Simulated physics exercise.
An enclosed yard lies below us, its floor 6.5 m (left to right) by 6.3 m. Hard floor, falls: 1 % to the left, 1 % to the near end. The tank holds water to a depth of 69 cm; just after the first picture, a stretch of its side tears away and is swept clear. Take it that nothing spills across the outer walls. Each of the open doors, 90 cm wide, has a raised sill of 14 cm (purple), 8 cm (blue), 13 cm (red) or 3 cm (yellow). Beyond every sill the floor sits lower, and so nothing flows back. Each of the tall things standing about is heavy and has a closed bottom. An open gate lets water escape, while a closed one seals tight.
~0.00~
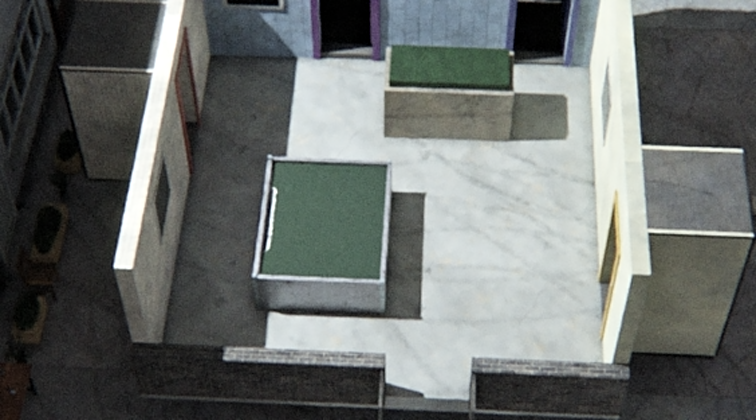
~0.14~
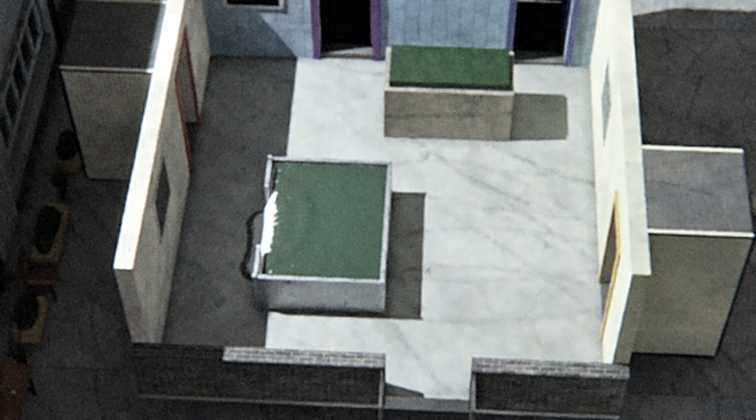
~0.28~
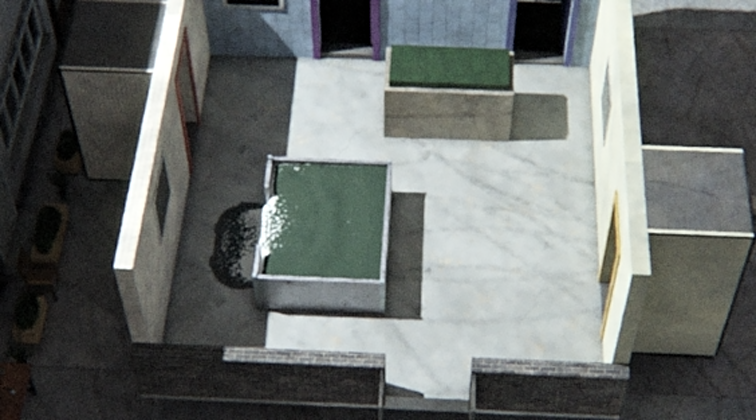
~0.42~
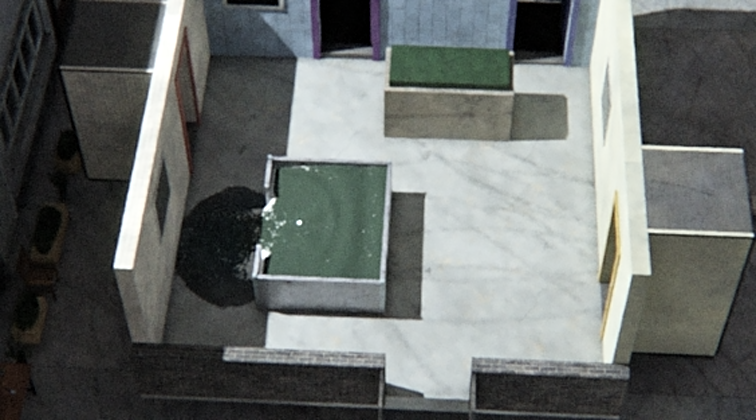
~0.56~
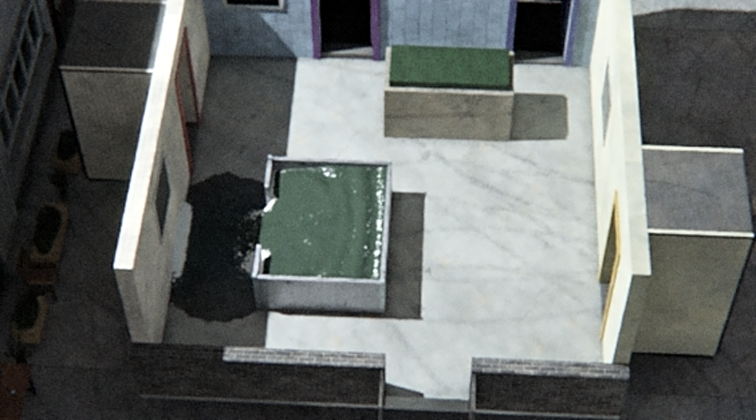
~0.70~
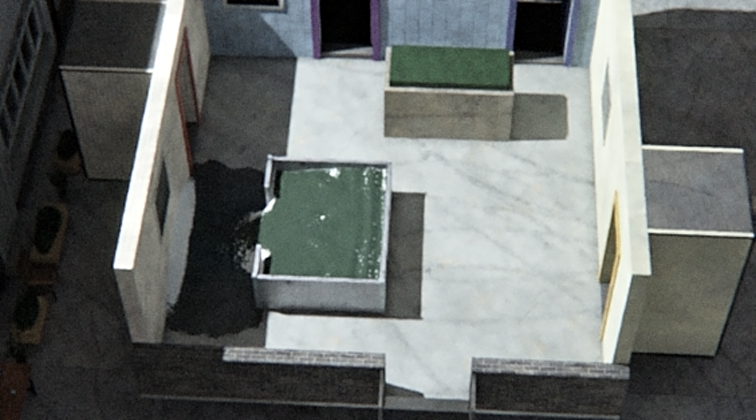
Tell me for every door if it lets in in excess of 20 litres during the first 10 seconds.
In the first 10 seconds the purple door does not let in over 20 litres; the blue door does not let in over 20 litres; the red door does not let in over 20 litres; the yellow door lets in over 20 litres.
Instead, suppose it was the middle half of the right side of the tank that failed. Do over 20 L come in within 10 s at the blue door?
Note: Blue door, beyond the mark.
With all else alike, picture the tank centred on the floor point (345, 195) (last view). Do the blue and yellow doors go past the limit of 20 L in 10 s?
For the blue door, the amount is acceptable; for the yellow door, the amount is too high.
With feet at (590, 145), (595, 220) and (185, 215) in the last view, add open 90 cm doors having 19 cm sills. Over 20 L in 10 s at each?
Note, doorways in listed order: Stays short, stays short, goes beyond.
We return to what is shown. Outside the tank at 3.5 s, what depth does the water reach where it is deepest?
Max around 30 cm.
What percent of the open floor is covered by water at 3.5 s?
Roughly 55 % of the floor is wet.
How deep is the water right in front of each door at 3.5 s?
Depth readings (cm): Purple = 12; blue = 0; red = 10; yellow = 0.
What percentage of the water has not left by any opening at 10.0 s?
Some 92 out of every hundred parts.
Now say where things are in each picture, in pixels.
The tank at (325, 221) is whole and still, 69 cm deep, in the first picture.
The front is at (260, 215), 0.6 m from the gap at (267, 237); 0.2 m2 of floor is under water; 69 cm left at the back of the tank, in the second picture.
The front is at (225, 220), 0.9 m from the gap at (267, 238); 0.9 m2 of floor is under water; 69 cm left at the back of the tank, in the third picture.
The front is at (177, 258), 1.4 m from the gap at (267, 238); 2.2 m2 of floor is under water; 66 cm left at the back of the tank, in the fourth picture.
Water pours out at (267, 238) and has run 1.7 m, to (188, 194); typically 8 cm deep outside, 59 cm at the tank's back, in the fifth picture.
Water pours out at (267, 237) and has run 2.0 m, to (166, 320); typically 8 cm deep outside, 58 cm at the tank's back, in the sixth picture.
After 1.4 s water covers 15 % of the floor and is deepest (50 cm) near (179, 243); purple door not reached, blue door not reached, red door 14 cm at the sill, 0 L in, yellow door not reached.
After 2.2 s water covers 30 % of the floor and is deepest (44 cm) near (159, 362); purple door not reached, blue door not reached, red door 14 cm at the sill, 1 L in, yellow door not reached.
After 3.5 s water covers 55 % of the floor and is deepest (30 cm) near (159, 362); purple door 12 cm at the sill, 0 L in, blue door not reached, red door 10 cm at the sill, 2 L in, yellow door not reached.
After 6.0 s water covers 80 % of the floor and is deepest (18 cm) near (158, 372); purple door 8 cm at the sill, 0 L in, blue door 5 cm at the sill, 0 L in, red door 7 cm at the sill, 2 L in, yellow door 9 cm at the sill, 45 L in.
After 10.0 s water covers 100 % of the floor and is deepest (13 cm) near (158, 372); purple door 6 cm at the sill, 0 L in, blue door 6 cm at the sill, 2 L in, red door 9 cm at the sill, 2 L in, yellow door 6 cm at the sill, 95 L in.
